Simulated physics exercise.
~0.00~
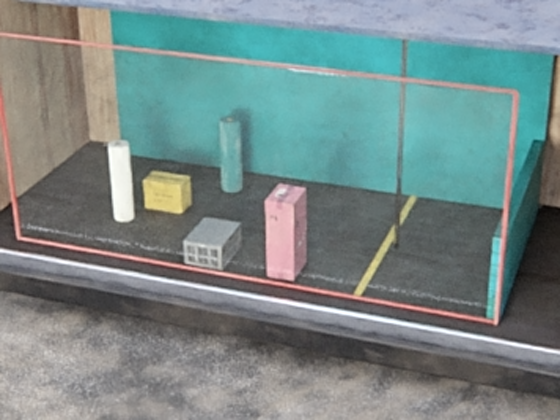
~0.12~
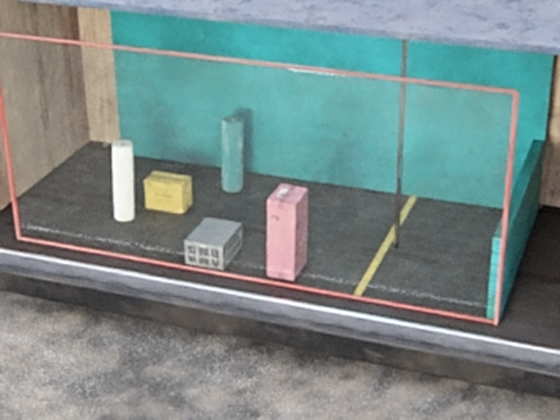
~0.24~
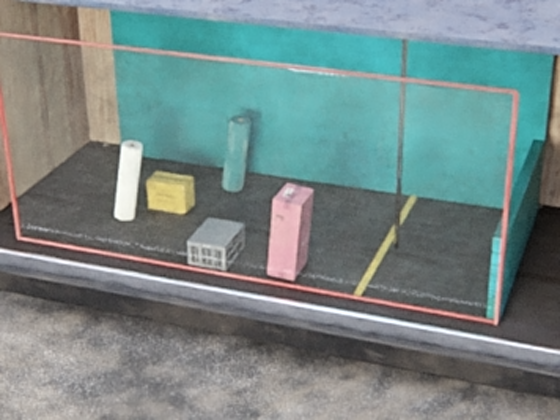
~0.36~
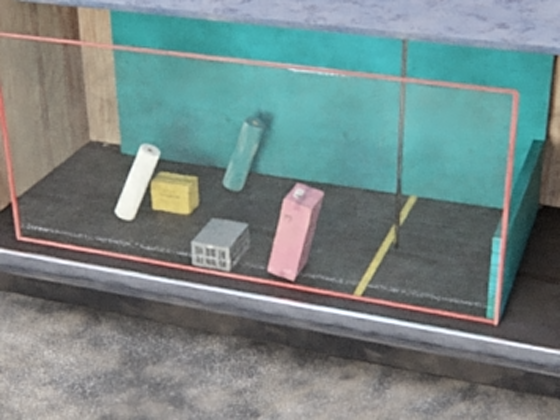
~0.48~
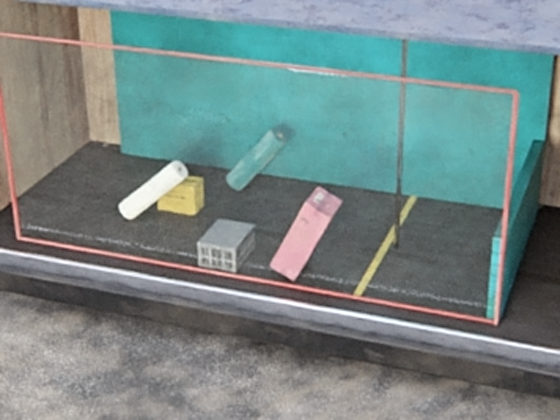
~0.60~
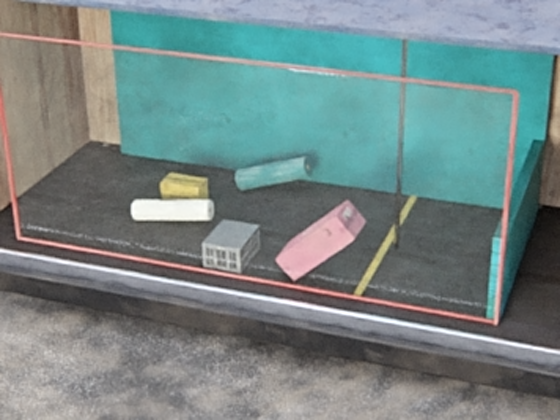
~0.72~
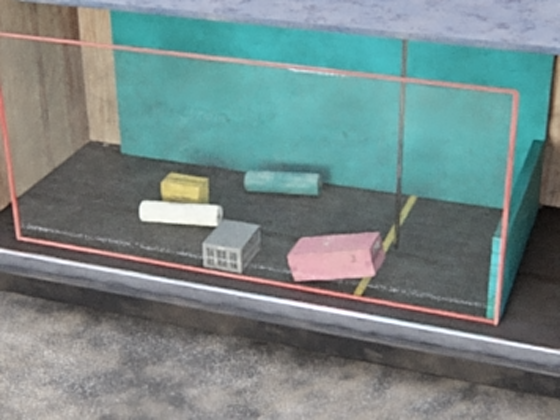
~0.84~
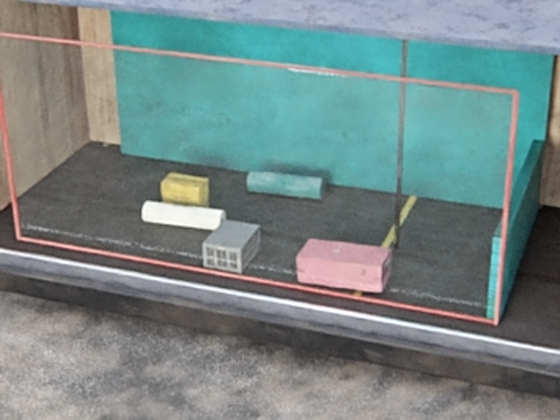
A dark-floored bay with a teal back wall and a thin upright pole is seen from above and in front, through a red-edged outline. A white roll stands at left beside a yellow carton, with a teal roll behind, a grey crate in front and a tall pink box to the right, near a yellow line. The two rolls start leaning right, then the pink box tilts too, while the crate and carton shift slightly right. The white and teal rolls topple onto their sides, and the pink box falls last. All lie still, the pink box reaching across the line's near end but centred left of it.
